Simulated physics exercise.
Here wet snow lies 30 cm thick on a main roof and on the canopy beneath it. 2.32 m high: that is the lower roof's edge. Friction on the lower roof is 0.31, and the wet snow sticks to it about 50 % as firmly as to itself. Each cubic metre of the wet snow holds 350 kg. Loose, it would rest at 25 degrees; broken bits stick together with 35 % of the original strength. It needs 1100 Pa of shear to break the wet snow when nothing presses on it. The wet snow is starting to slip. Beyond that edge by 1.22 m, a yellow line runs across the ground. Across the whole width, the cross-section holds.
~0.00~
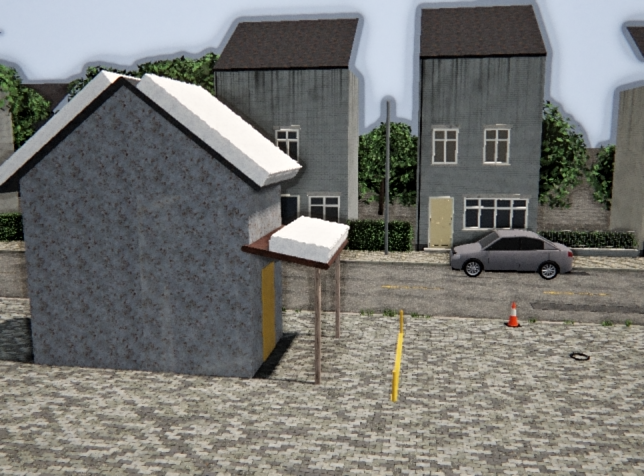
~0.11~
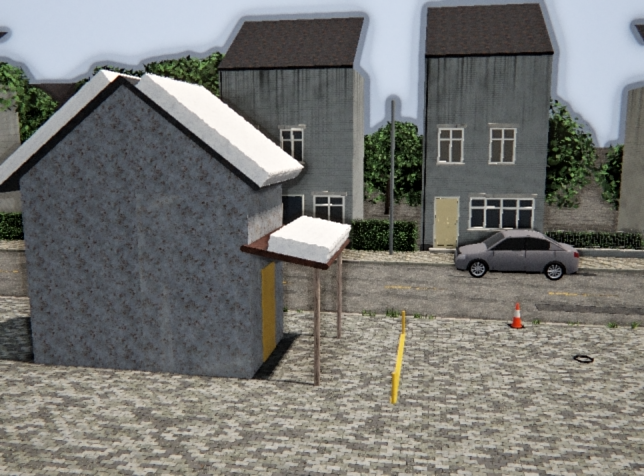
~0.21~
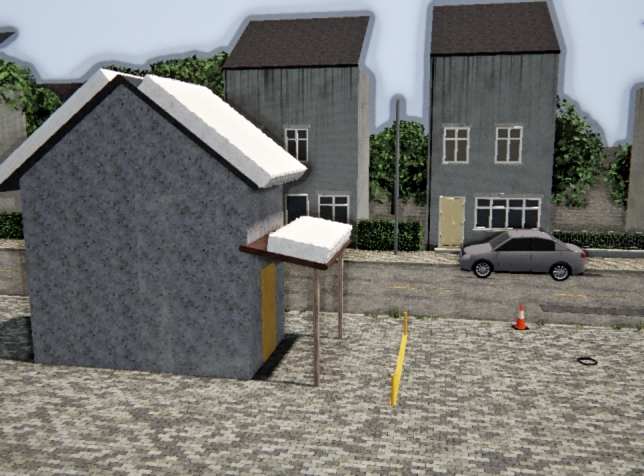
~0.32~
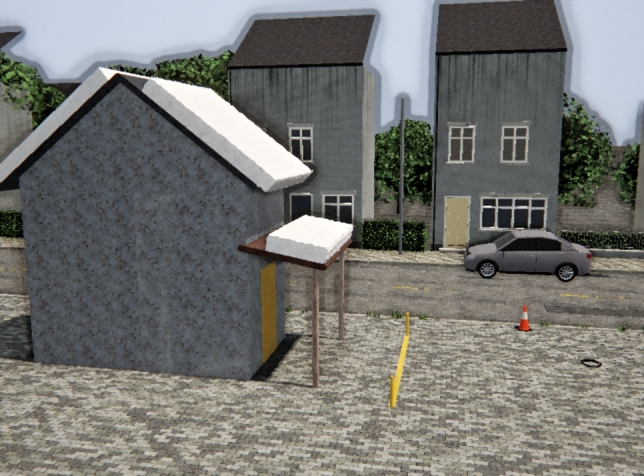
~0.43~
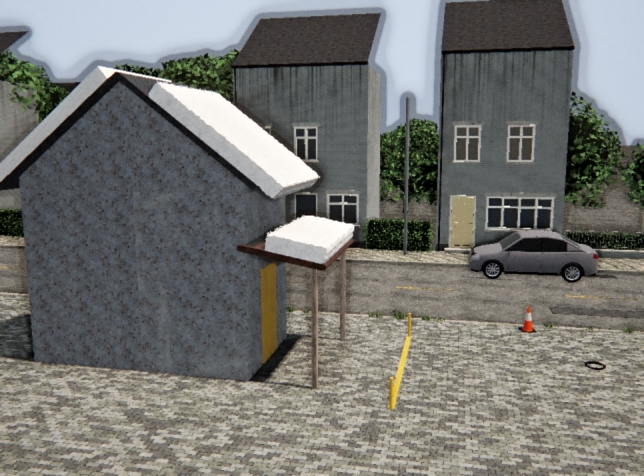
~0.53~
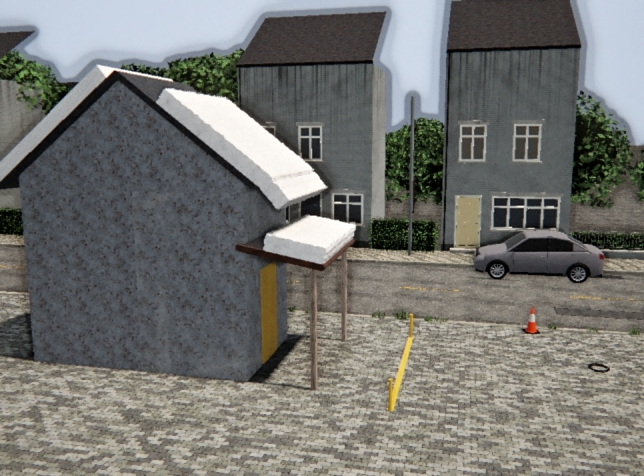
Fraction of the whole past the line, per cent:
63 out of 100.
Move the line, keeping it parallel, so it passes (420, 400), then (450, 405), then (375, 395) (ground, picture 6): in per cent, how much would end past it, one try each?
In turn about 50 %, 35 %, 75 %.
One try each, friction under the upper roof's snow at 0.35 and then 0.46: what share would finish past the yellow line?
One try each gives 50 % and then 35 %.
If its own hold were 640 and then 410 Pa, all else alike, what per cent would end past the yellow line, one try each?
In order: Around 65 % and around 65 %.
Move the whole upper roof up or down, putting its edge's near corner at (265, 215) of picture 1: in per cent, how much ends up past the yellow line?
Result: Near 45 %.
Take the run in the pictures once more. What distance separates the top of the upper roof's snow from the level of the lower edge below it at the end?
About 0.5 m above the lower edge.
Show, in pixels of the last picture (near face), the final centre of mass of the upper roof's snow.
Look near (449, 390) in the final picture.
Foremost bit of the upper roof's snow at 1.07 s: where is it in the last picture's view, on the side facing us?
It lies at around (349, 257) in the last picture.
By 1.07 s, none is below the lower edge and 0 % is past the line.
By 1.72 s, 65 % is below the lower edge and 46 % is past the line.
By 2.36 s, 81 % is below the lower edge and 63 % is past the line.
By 3.00 s, 81 % is below the lower edge and 63 % is past the line.
By 3.20 s, at the end, 81 % is below the lower edge and 63 % is past the line.
